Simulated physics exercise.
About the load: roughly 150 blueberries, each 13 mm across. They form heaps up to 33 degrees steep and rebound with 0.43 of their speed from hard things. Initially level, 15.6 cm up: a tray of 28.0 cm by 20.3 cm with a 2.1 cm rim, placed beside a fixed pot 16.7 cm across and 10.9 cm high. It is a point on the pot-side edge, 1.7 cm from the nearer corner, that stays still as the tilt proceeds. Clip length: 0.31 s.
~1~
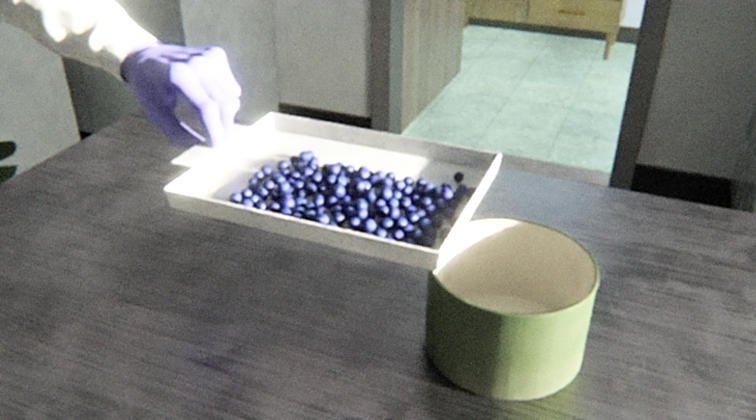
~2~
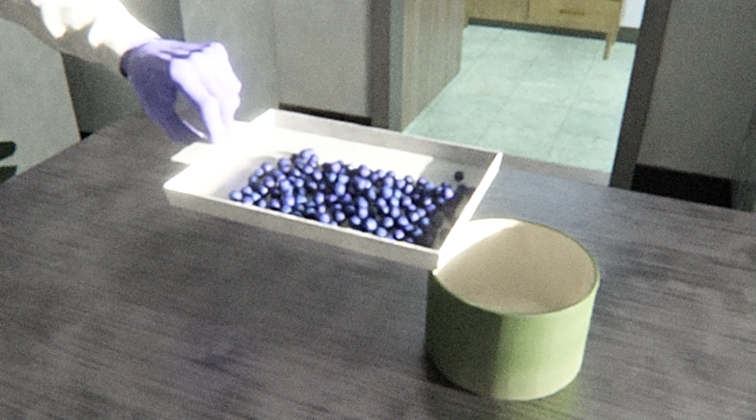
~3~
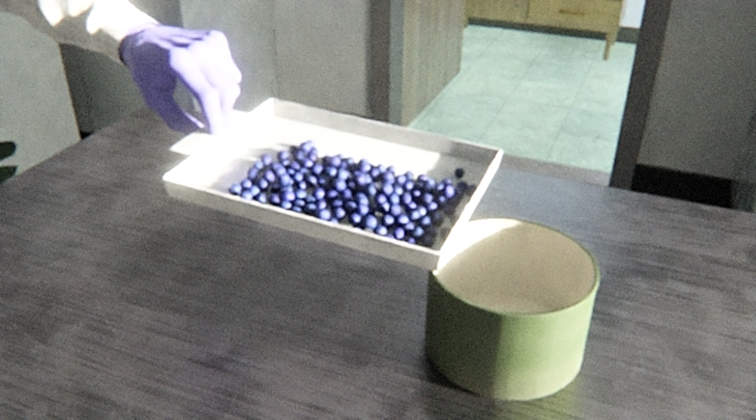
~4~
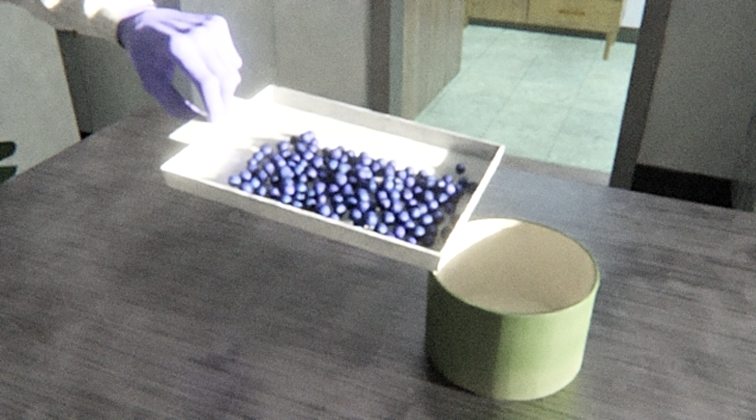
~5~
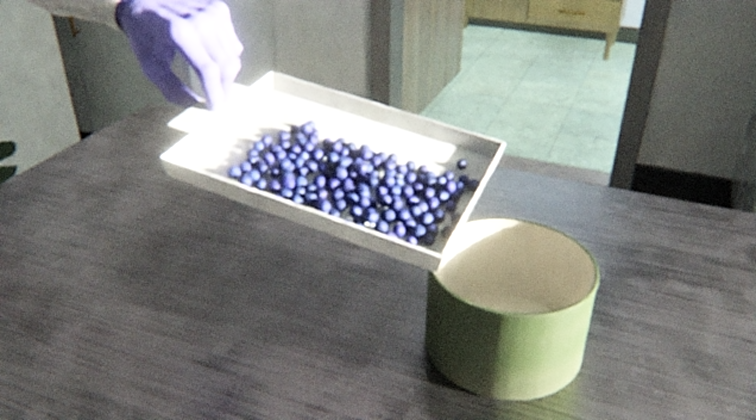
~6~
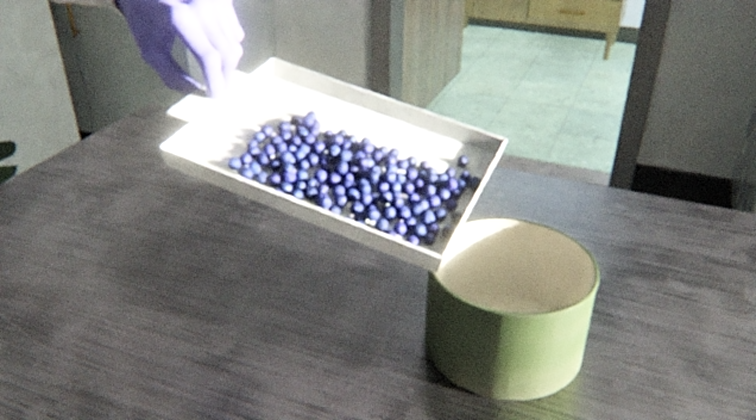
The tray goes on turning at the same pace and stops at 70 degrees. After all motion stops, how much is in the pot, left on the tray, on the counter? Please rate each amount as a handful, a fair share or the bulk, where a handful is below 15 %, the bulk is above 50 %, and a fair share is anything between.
Pot: A handful; left on the tray: The bulk; counter: A handful.
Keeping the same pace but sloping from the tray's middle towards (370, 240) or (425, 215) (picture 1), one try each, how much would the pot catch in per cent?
Approximately 0 percent, then 5 percent.
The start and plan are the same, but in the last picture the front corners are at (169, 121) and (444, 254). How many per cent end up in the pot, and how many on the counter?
Split: Pot = 5, counter = 0.
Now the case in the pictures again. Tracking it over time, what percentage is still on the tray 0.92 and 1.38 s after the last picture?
Around 95 first, about 95 after.
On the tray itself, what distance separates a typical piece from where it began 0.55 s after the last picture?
Displacement on the tray: About 3 cm.
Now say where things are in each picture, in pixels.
The first frame shows tray tilt 0 degrees, front corners at (168, 188) and (438, 251); middle of the pieces at (346, 201); pot at (512, 262).
The second frame shows tray tilt 1 degrees, front corners at (168, 185) and (438, 251); middle of the pieces at (346, 200).
The third frame shows tray tilt 3 degrees, front corners at (167, 177) and (439, 252), lowest corner right front; middle of the pieces at (346, 195).
The fourth frame shows tray tilt 6 degrees, front corners at (166, 167) and (440, 253), lowest corner right front; middle of the pieces at (346, 190).
The fifth frame shows tray tilt 9 degrees, front corners at (165, 157) and (441, 254), lowest corner right front; middle of the pieces at (347, 184).
The sixth frame shows tray tilt 12 degrees, front corners at (164, 146) and (441, 255), lowest corner right front; middle of the pieces at (348, 179); pot at (512, 262).
Then, 0.55 s after the last picture, tilt 40 degrees; the tray holds 100 %, the pot 0 %.
Then, 0.92 s after the last picture, tilt 58 degrees; the tray holds 95 %, the pot 0 %.
Then, 1.38 s after the last picture, tilt 70 degrees; the tray holds 95 %, the pot 0 %.
In the end, pot 0 %, tray 95 %, counter 5 %.
